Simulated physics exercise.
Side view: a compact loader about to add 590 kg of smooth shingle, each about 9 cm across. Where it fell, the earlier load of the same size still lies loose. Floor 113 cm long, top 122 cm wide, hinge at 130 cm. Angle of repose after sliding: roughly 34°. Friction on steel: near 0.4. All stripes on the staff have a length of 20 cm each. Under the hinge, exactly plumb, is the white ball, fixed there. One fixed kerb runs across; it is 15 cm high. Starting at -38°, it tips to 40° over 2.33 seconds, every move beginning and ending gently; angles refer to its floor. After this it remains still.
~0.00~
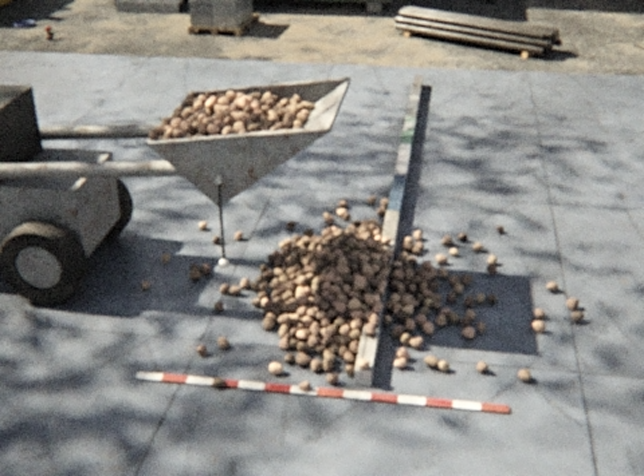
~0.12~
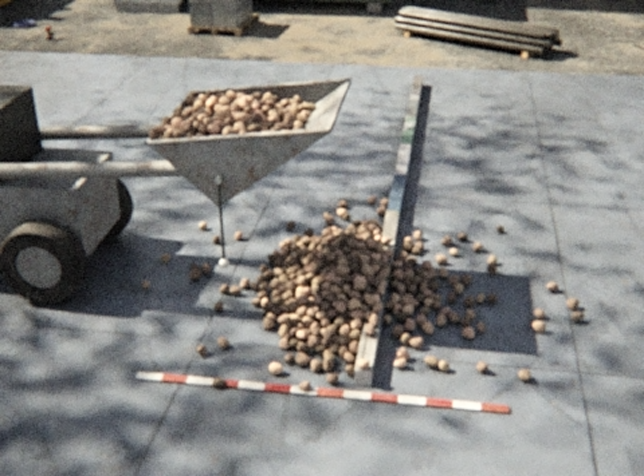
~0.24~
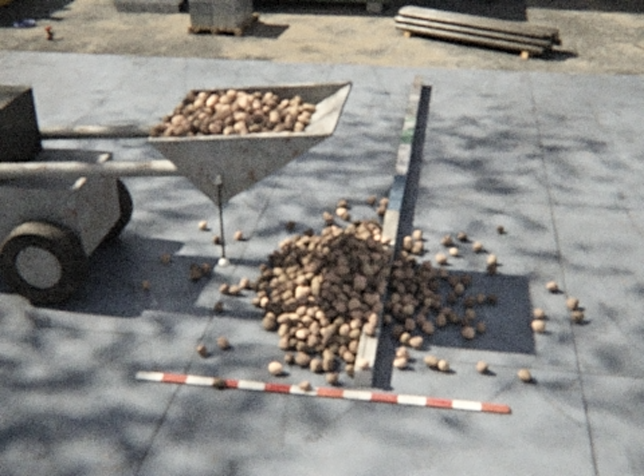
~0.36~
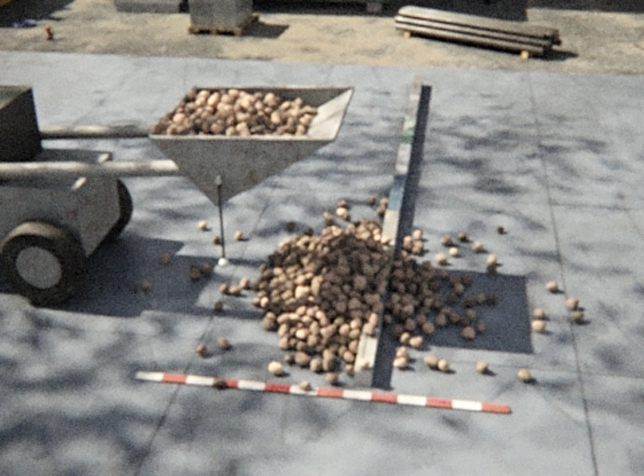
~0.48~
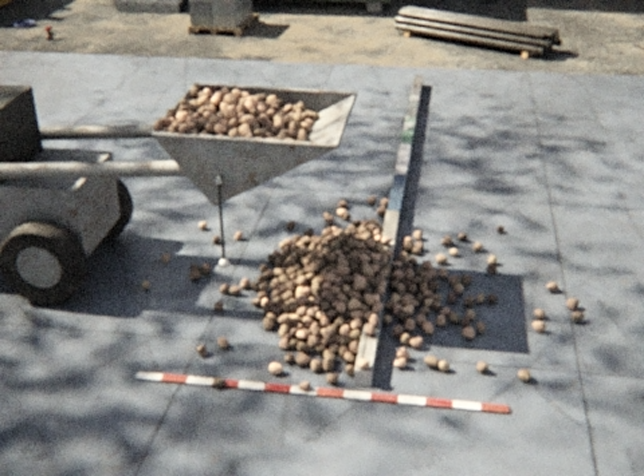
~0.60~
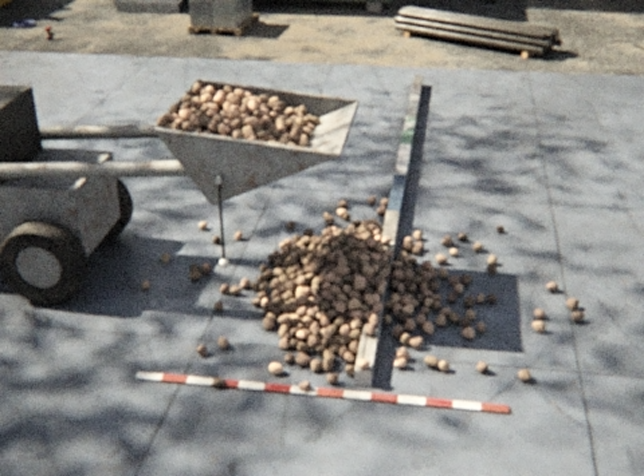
We see a small loader on grey paving holding a bucket of rounded stones beside a loose pile straddling a kerb, with a red-and-white staff in front; the bucket tilts slightly forward, its right lip lowering while the stones stay inside.
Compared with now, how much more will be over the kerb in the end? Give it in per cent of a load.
Close to 45 parts in a hundred.
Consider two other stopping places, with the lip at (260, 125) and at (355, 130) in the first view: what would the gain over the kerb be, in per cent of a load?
First place: Roughly 0 %; second place: Roughly 75 %.
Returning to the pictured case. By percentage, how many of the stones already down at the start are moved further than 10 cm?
Close to 25 in a hundred of them.
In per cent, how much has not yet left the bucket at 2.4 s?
Around 15 in a hundred.
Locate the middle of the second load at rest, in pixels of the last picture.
Their middle rests near (369, 273).
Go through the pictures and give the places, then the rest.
In the first picture, the bucket is at -38°, its lip at (330, 129); the top of the load is at (239, 104). The earlier load is highest near (355, 262), 28 cm above ground level, 85 % on this side of the kerb, 15 % over the kerb.
In the second picture, lip at (331, 131), floor tilted -37°, highest stones at (239, 104); the stones move at 0.0 m/s on average.
In the third picture, the bucket is at -36°, its lip at (332, 134); the top of the load is at (233, 104); the stones move at 0.1 m/s on average.
In the fourth picture, lip at (335, 139), floor tilted -33°, highest stones at (231, 103); the stones move at 0.1 m/s on average.
In the fifth picture, the bucket is at -29°, its lip at (337, 147); the top of the load is at (214, 99); the stones move at 0.2 m/s on average.
In the sixth picture, the bucket is at -25°, its lip at (340, 155); the top of the load is at (213, 97); the stones move at 0.2 m/s on average.
After 1.8 s the floor is at 28°; in per cent of one load, 94 in the bucket, 91 on this side of the kerb, 15 over the kerb; the foremost stones are at (536, 298).
After 2.4 s the floor is at 40°; in per cent of one load, 17 in the bucket, 145 on this side of the kerb, 38 over the kerb; the foremost stones are at (538, 299).
After 2.8 s the floor is at 40°; in per cent of one load, 0 in the bucket, 147 on this side of the kerb, 53 over the kerb; the foremost stones are at (555, 300).
After 5.6 s the floor is at 40°; in per cent of one load, 0 in the bucket, 141 on this side of the kerb, 59 over the kerb; the foremost stones are at (570, 293). Net gain over the kerb, 45.
